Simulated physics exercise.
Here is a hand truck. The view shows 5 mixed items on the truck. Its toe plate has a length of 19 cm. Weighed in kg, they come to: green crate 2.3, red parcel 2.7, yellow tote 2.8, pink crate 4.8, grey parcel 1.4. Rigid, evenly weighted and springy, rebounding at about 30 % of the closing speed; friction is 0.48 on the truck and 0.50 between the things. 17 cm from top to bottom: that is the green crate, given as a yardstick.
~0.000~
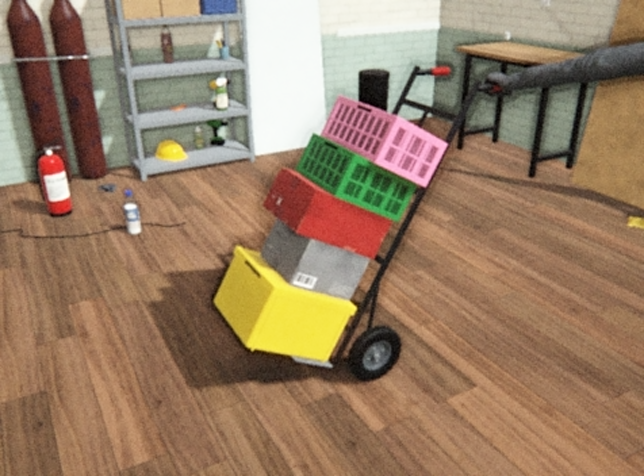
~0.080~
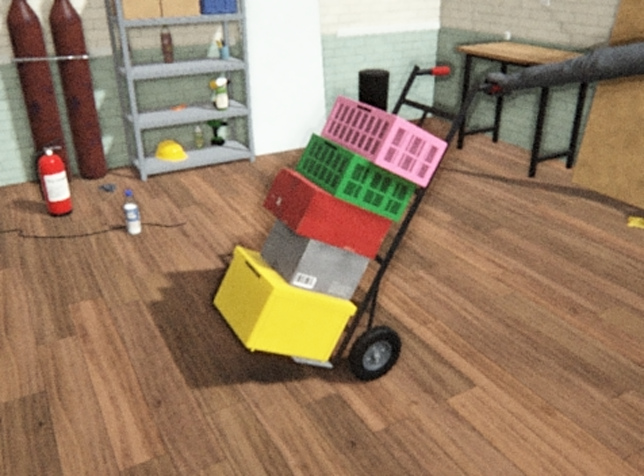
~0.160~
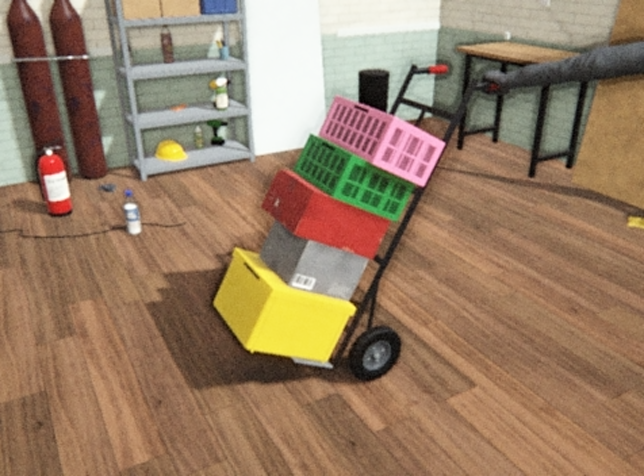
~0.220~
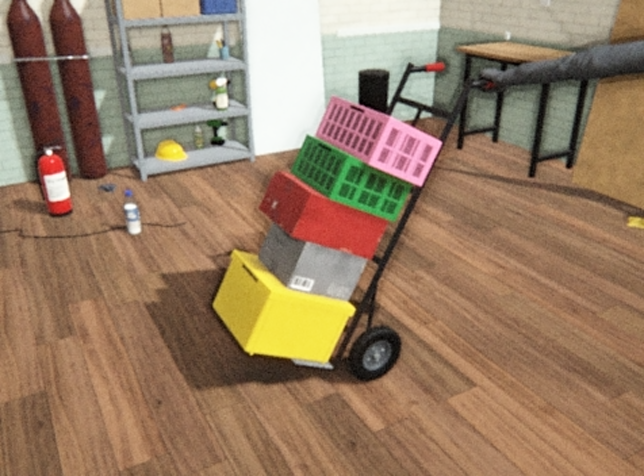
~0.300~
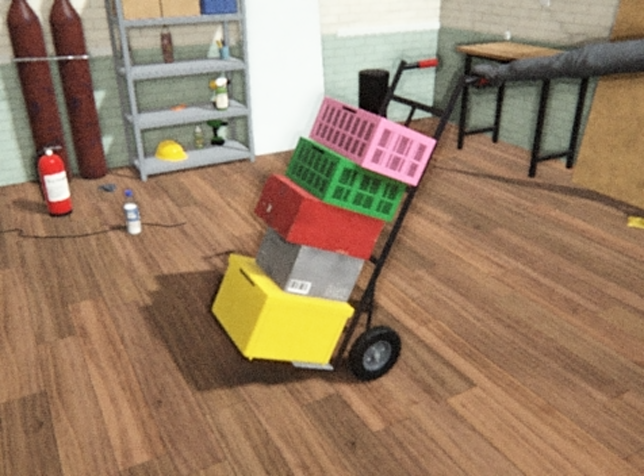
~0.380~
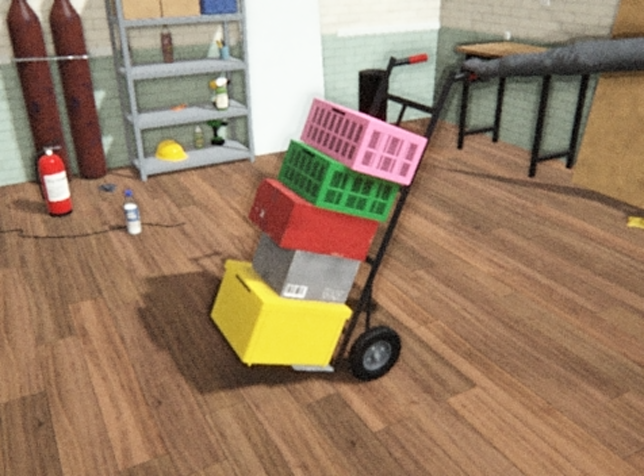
A hand truck stacked with five boxes and crates leaned back, then slowly tilted a little more upright as a gray arm at the right held its handle, while its wheels stayed in place.
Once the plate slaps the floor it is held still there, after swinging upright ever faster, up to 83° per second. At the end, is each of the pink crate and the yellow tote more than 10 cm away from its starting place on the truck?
Pink crate: Yes, further; yellow tote: No.
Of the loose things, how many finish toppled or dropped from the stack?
All told, 4.
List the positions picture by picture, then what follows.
In the first frame, 30° short of upright; pink crate (381, 139); yellow tote (282, 305).
In the second frame, 30° short of upright; grey parcel (314, 257); green crate (355, 177).
In the third frame, 29° short of upright; red parcel (326, 214); grey parcel (313, 258).
In the fourth frame, 28° short of upright; green crate (351, 178); red parcel (324, 214).
In the fifth frame, 26° short of upright; grey parcel (308, 261); green crate (345, 179).
In the sixth frame, 23° short of upright; pink crate (360, 140); yellow tote (278, 314).
Around 0.98 s, truck upright; pink crate tipped 16° against what carries it near (229, 168); green crate tipped 16° against what carries it; red parcel tipped 16° against what carries it.
Around 1.38 s, truck upright; pink crate now dropped from the stack; green crate tipped 48° against what carries it; red parcel tipped 48° against what carries it.
Around 1.68 s, truck upright; green crate and red parcel now dropped from the stack; grey parcel on its side.
Finally (2.7 s), dropped from the stack, green crate, red parcel and pink crate; on their side or leaning hard on the truck, grey parcel; yellow tote still in place (within 10 cm). Final places as that camera would see them, pink crate near (37, 422), yellow tote near (270, 344).
